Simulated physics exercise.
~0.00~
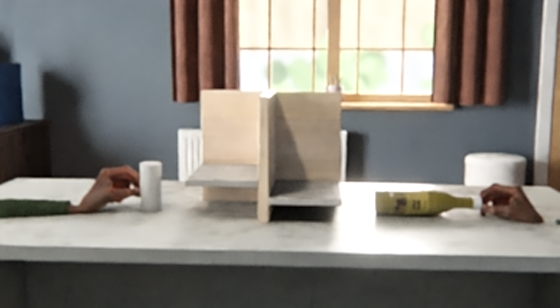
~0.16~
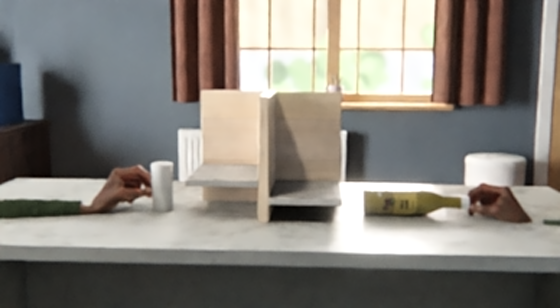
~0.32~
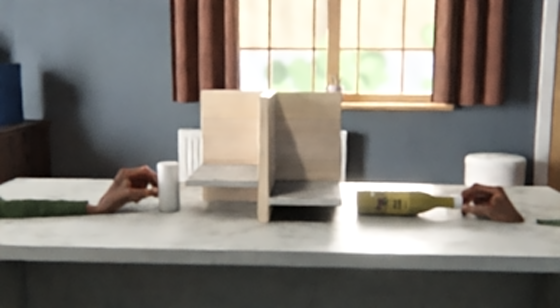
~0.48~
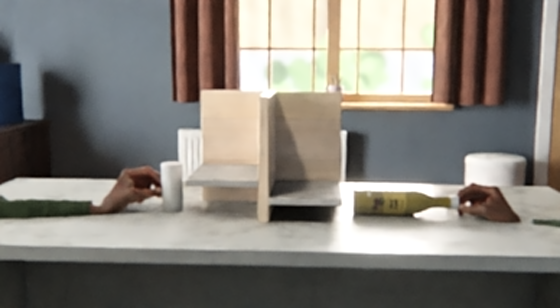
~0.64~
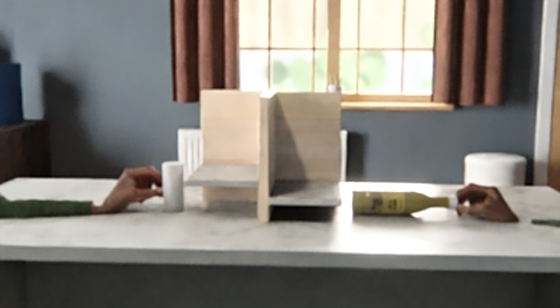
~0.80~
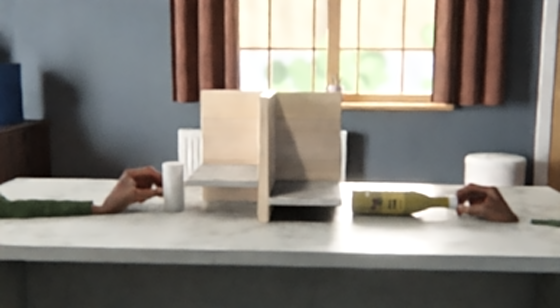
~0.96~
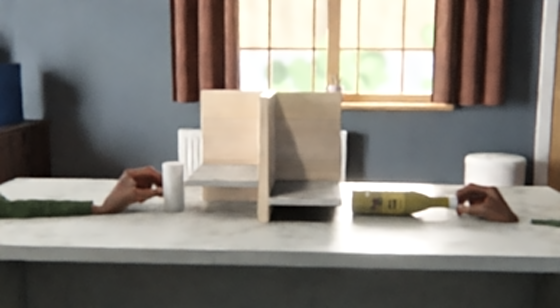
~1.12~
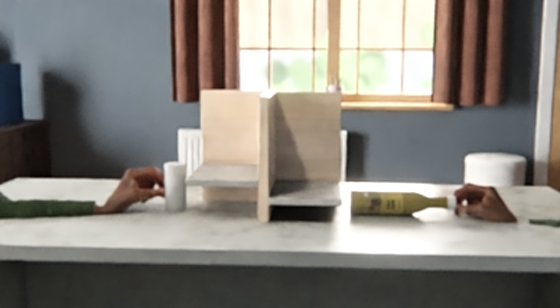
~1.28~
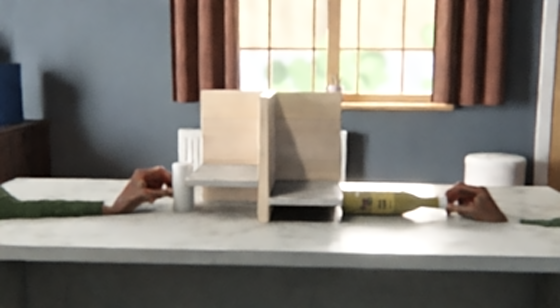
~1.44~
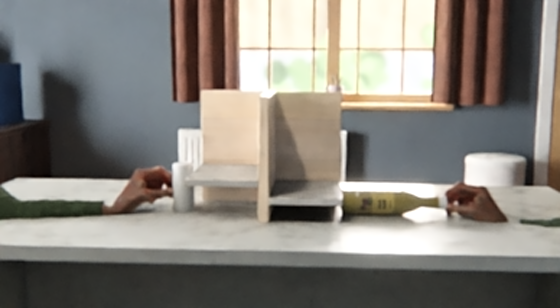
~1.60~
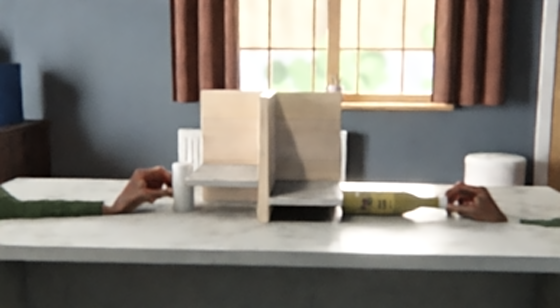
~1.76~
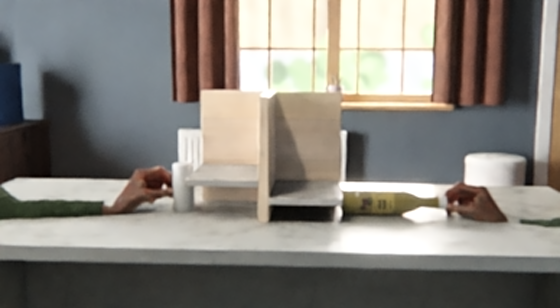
On a pale table, hands slide a white candle and yellow bottle against a shelf.
